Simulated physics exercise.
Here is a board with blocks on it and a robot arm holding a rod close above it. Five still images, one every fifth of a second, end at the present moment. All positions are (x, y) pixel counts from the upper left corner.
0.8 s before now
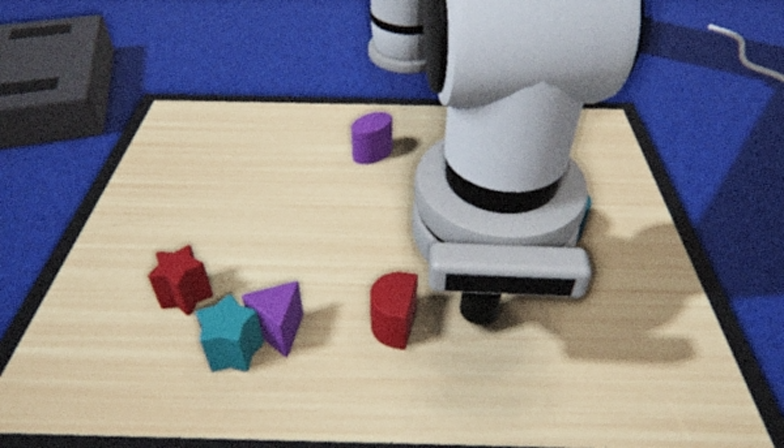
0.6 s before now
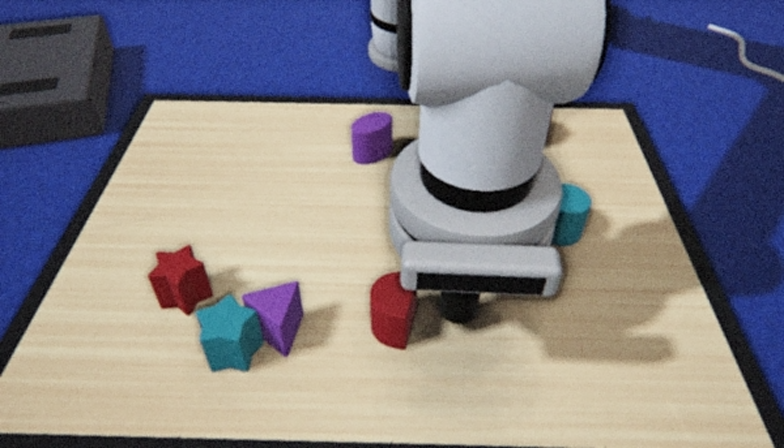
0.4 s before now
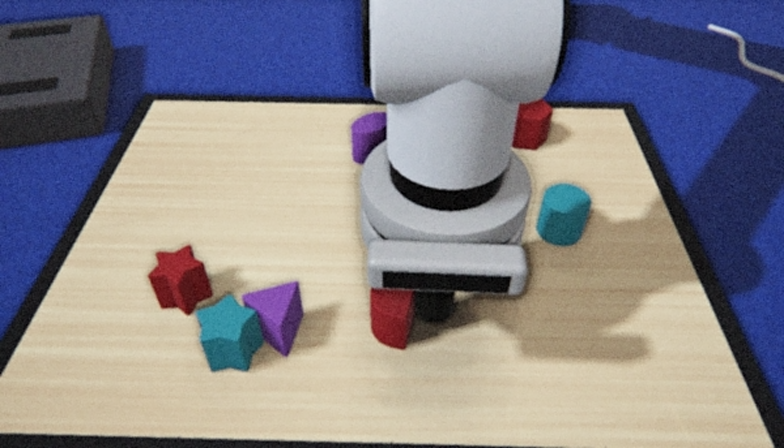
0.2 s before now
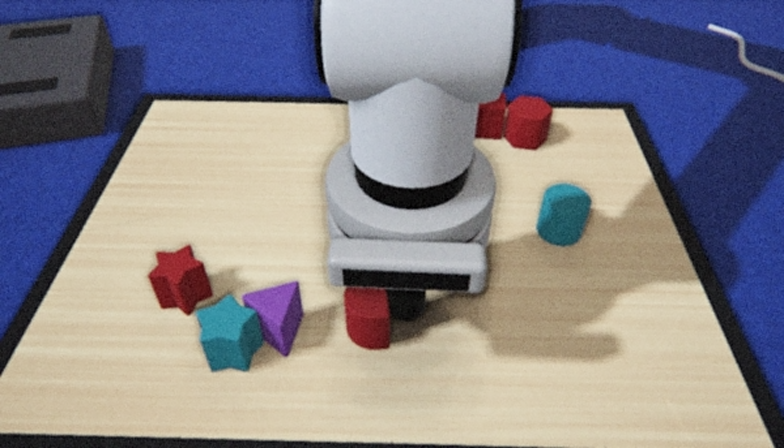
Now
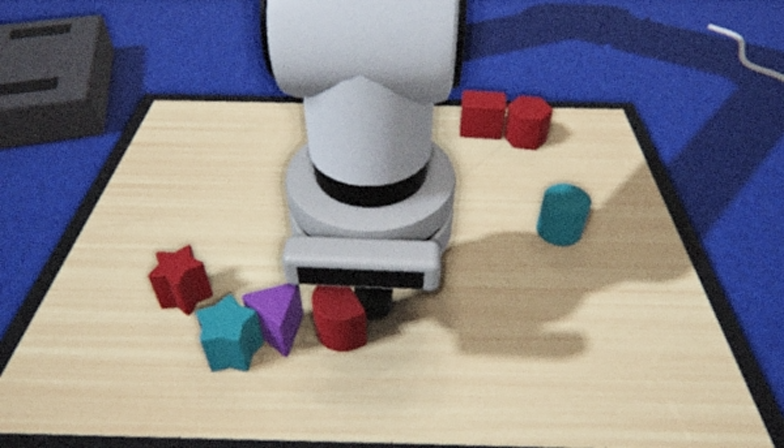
Robot arm moving left across a wooden board, pushing a red half-round block toward a purple triangular piece beside two stars.
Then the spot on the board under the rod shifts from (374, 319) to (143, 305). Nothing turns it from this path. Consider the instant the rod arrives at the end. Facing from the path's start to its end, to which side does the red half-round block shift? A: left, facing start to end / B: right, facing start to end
A
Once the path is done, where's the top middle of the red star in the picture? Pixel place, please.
Around pixel (128, 245).
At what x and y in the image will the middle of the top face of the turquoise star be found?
My estimate: (152, 355).
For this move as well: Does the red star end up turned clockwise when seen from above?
Final answer: Yes.
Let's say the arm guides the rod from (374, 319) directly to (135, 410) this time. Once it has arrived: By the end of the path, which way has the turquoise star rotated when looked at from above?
The block turns counter-clockwise.
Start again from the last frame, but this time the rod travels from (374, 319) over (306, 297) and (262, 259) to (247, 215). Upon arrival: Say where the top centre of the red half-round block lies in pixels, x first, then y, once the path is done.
I expect it at (302, 301).
What follows on the original path. One third of the way, rod (293, 300); turquoise star (184, 335), turned 15° anticlockwise; purple triangular piece (212, 302), turned 20° anticlockwise; red half-round block (256, 300).
Two thirds of the way, rod (212, 295); red star (169, 261), turned 15° clockwise; turquoise star (155, 352), turned 50° anticlockwise; purple triangular piece (134, 318), turned 40° anticlockwise; red half-round block (180, 303), turned 30° anticlockwise.
At the end, rod (136, 291); red star (128, 245), turned 40° clockwise; turquoise star (152, 355), turned 60° anticlockwise; purple triangular piece (116, 327), turned 50° anticlockwise; red half-round block (161, 305), turned 60° anticlockwise.
